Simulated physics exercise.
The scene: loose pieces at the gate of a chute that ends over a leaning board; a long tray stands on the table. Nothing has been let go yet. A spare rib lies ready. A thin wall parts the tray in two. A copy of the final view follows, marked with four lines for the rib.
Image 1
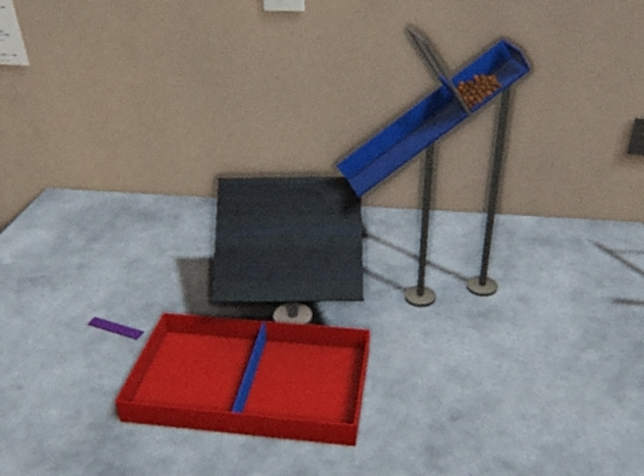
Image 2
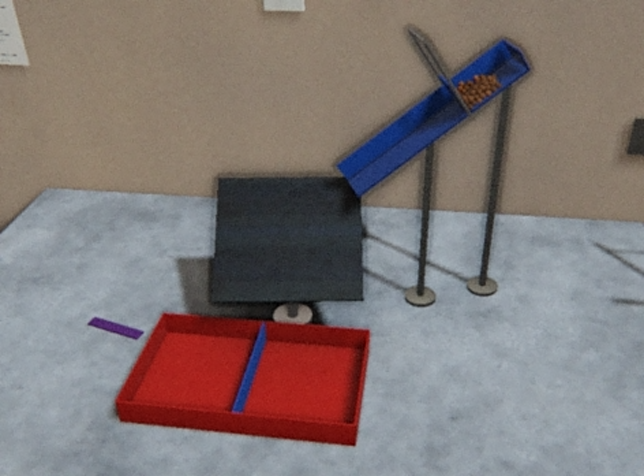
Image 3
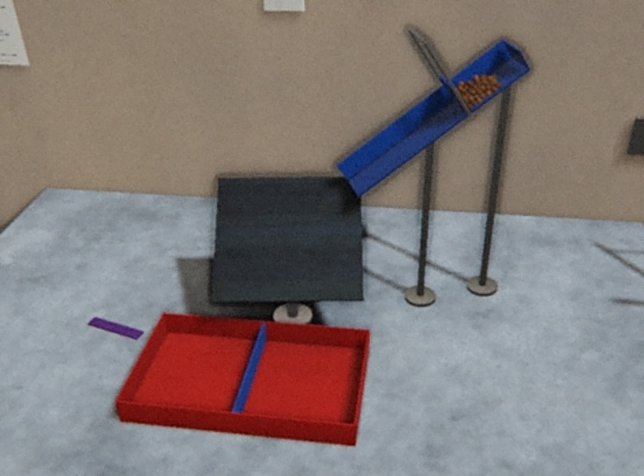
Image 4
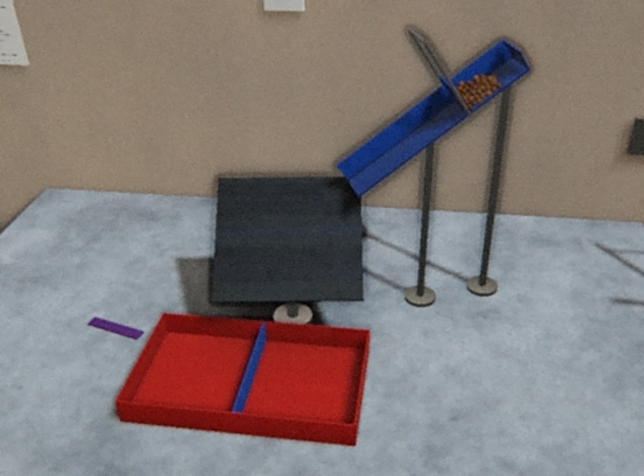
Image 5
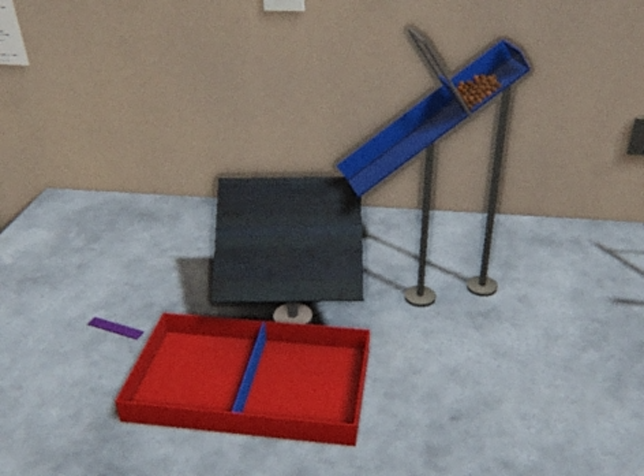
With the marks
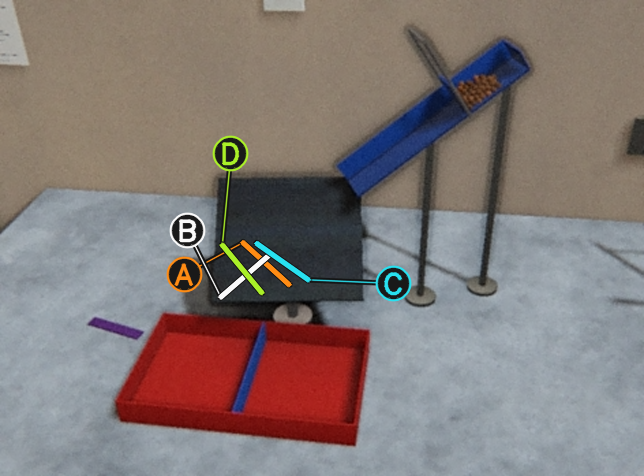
A red divided tray sitting on a table below a dark leaning board and a raised blue chute holding orange-brown balls, nothing moving.
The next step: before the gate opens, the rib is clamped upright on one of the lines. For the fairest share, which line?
Line B does it best.
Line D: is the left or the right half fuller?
The right half.
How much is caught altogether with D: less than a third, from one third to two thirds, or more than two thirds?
More than two thirds.
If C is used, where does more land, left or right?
Right.
On the marked copy, line A from (242, 242) to (289, 284); line B from (270, 254) to (220, 297); line C from (256, 243) to (308, 279); line D from (222, 245) to (261, 292).
Choosing A, of what is caught, about a tenth in the left half, almost all in the right.
Choosing B, of what is caught, roughly half in the left half, roughly half in the right.
Choosing C, of what is caught, about a tenth in the left half, almost all in the right.
Choosing D, of what is caught, about a tenth in the left half, almost all in the right.
